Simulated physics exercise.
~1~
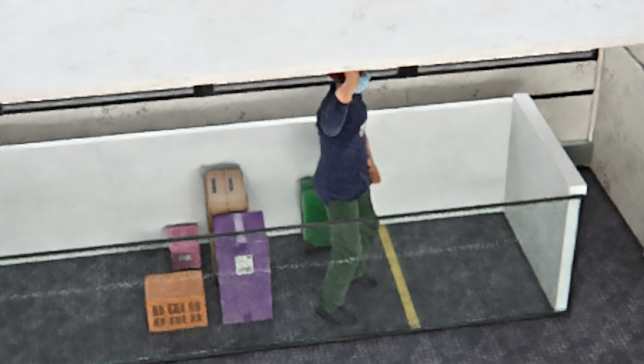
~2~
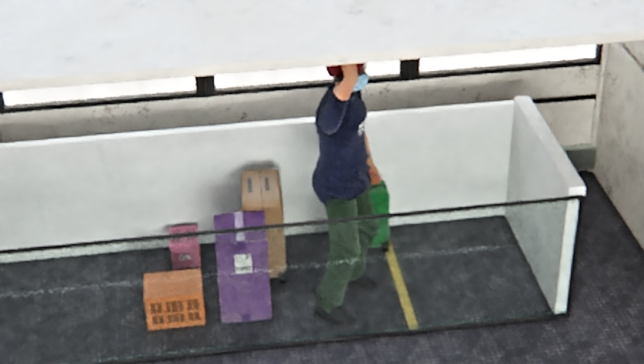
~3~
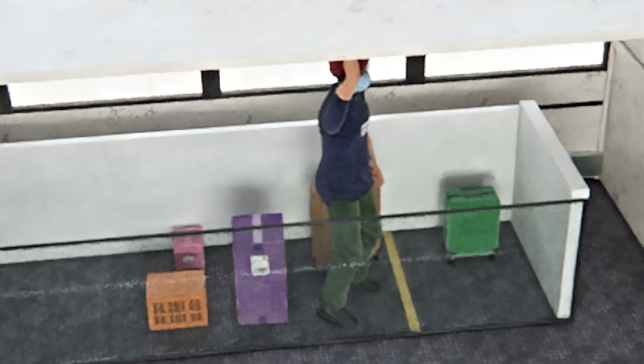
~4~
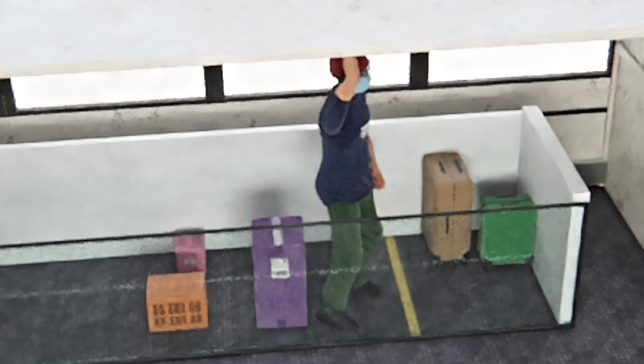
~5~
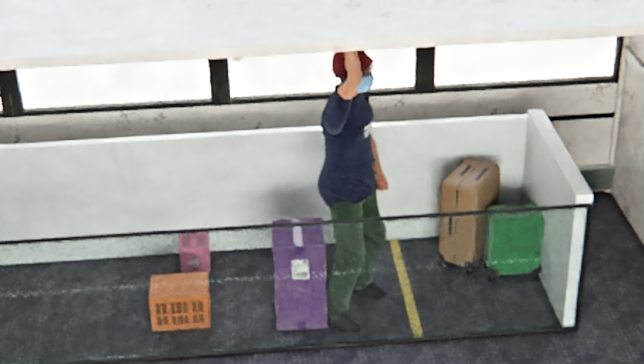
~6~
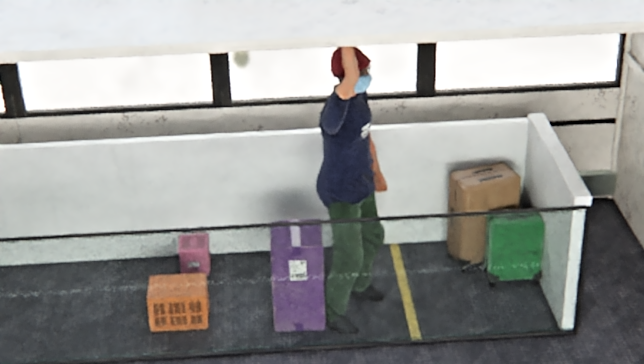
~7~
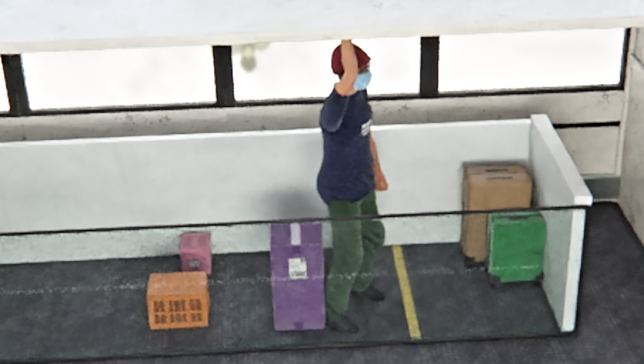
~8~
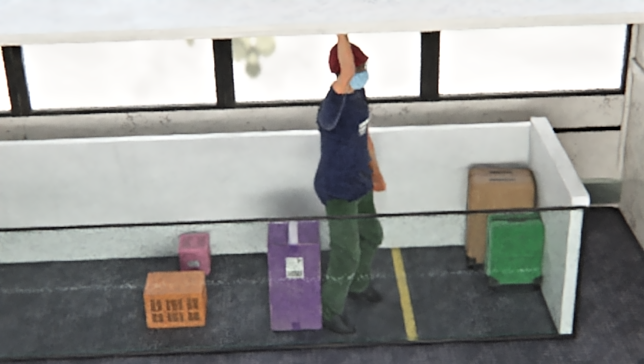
In a glass-fronted bay, a person in a red cap stands with one arm raised as a green case and a brown case roll right across a yellow line and settle near the end wall; a purple bag shifts slightly right, stopping short of the line beside an orange crate and pink tub.
